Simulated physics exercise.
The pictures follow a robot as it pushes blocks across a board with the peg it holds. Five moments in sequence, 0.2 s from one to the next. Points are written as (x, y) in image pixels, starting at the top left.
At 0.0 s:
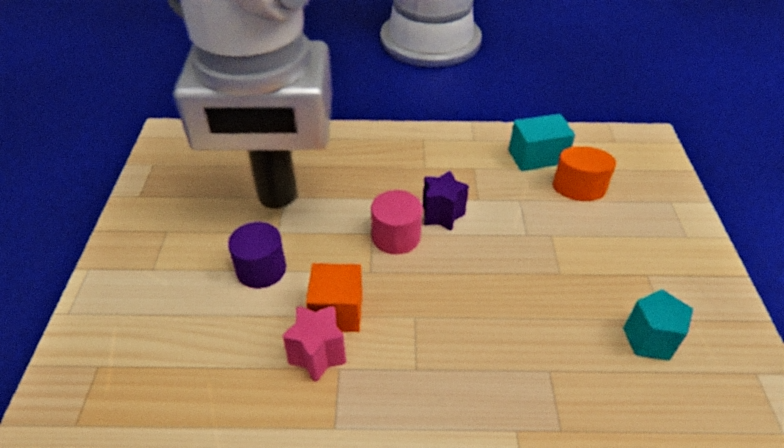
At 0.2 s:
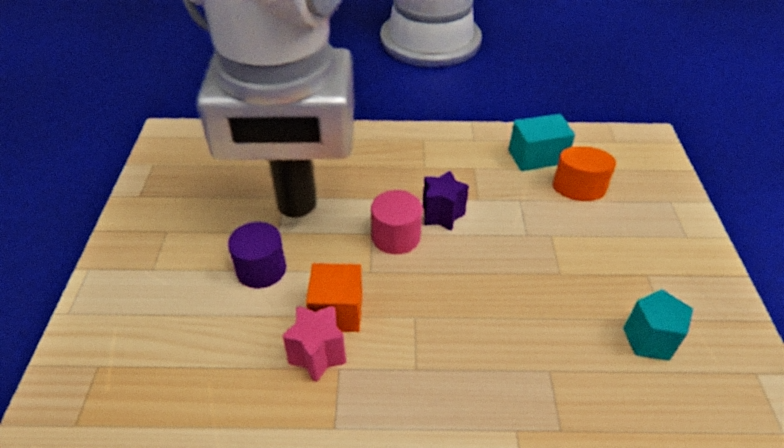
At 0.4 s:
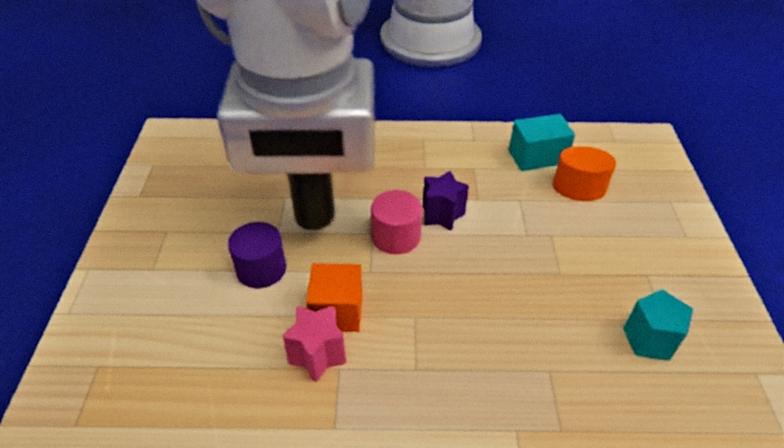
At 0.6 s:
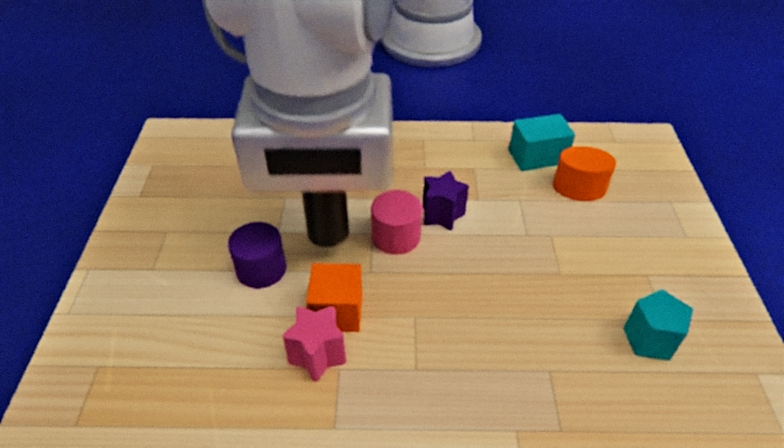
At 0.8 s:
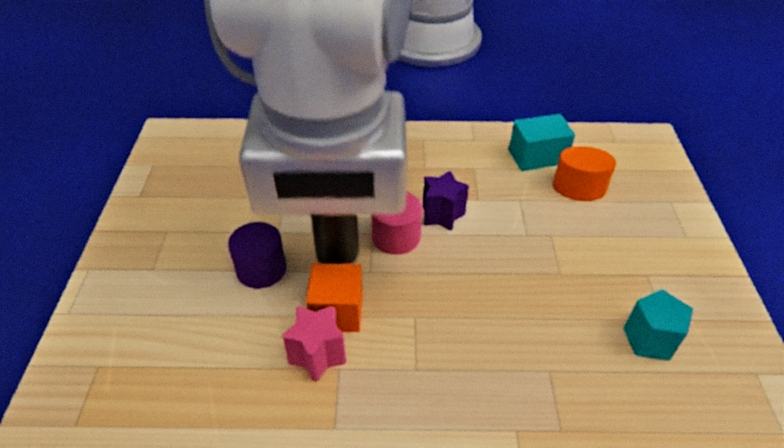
On a wooden table, a robot arm moves its black peg toward the viewer and slightly right, among still coloured blocks.
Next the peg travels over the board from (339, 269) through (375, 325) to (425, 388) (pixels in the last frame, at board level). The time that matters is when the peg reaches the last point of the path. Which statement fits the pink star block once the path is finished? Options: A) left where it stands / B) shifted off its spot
Correct choice: B.
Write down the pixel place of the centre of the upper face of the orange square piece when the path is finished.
It will likely be found at (353, 353).
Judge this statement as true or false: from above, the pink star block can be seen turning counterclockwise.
That claim is false.
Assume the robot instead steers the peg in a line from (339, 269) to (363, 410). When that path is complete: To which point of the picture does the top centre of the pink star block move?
The centre of its top face lies at (256, 436).
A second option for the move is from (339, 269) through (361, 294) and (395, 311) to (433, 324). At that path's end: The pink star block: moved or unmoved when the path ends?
The pink star block changes place.
What follows on the original path. One third of the way, peg at (360, 293); pink star block at (302, 353), turned 30° clockwise; orange square piece at (344, 320), turned 25° clockwise.
Two thirds of the way, peg at (392, 332); pink star block at (295, 365), turned 60° clockwise; orange square piece at (353, 353), turned 55° clockwise.
At the end, peg at (426, 374); pink star block at (295, 365), turned 60° clockwise; orange square piece at (353, 353), turned 55° clockwise; pink circle unmoved.
